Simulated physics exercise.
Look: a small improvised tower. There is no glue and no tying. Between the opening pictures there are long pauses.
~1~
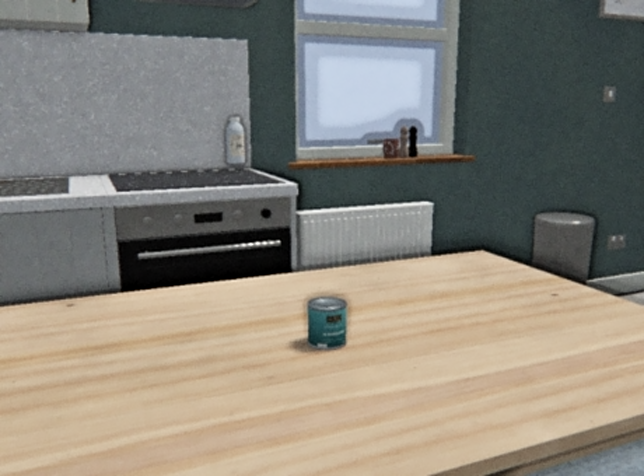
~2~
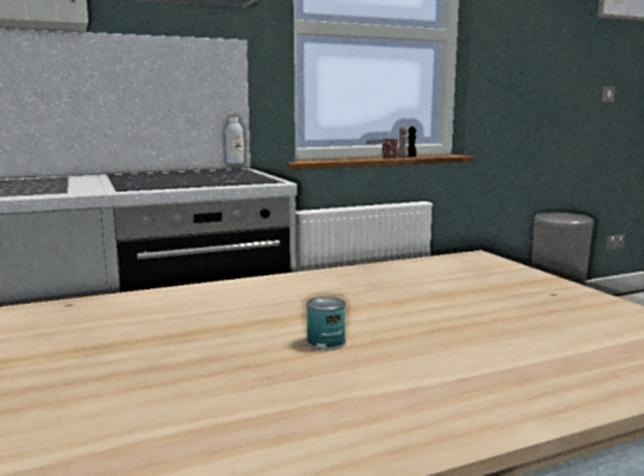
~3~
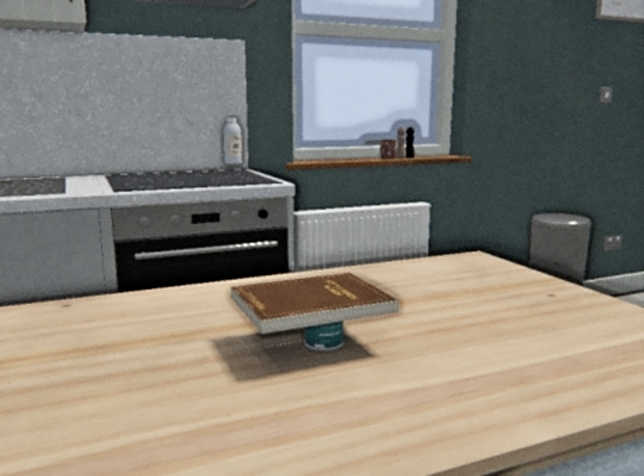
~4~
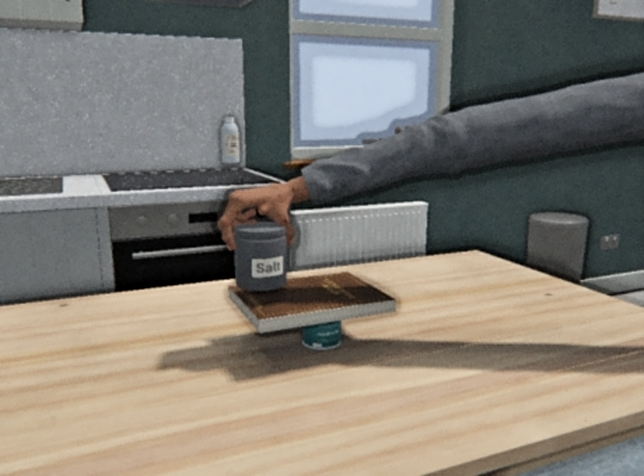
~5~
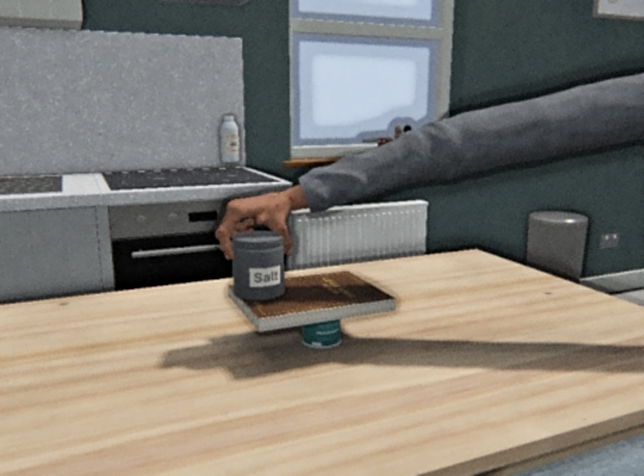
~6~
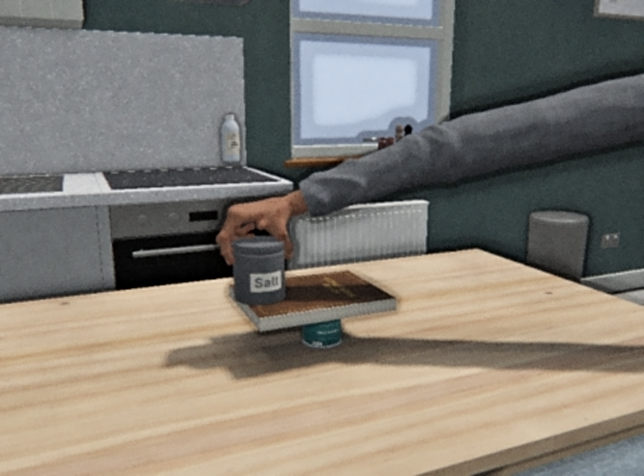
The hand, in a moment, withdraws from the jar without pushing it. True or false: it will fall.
True.
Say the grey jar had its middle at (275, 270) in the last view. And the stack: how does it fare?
Well, it crumbles then.
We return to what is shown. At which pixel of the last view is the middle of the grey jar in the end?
End position: Approximately (207, 336).
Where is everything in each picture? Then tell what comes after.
In the first picture, the last thing is not in view yet; turquoise tin (327, 323).
In the second picture, the last thing is not in view yet; turquoise tin (326, 323).
In the third picture, the last thing is not in view yet.
In the fourth picture, on its way; grey jar (261, 255).
In the fifth picture, on its way; grey jar (258, 265).
In the sixth picture, set down, still held; grey jar (259, 269).
Then, 0.30 s past the last view, grey jar now fallen; brown book rocked 44° from its first pose.
Then, 0.40 s past the last view, brown book rocked 45° from its first pose.
Then, 1.10 s past the last view, brown book rocked 35° from its first pose.
Finally, fallen, grey jar; left askew, brown book; turquoise tin still in place. Final places as the last picture's camera would see them, grey jar near (207, 336). The stack comes apart.
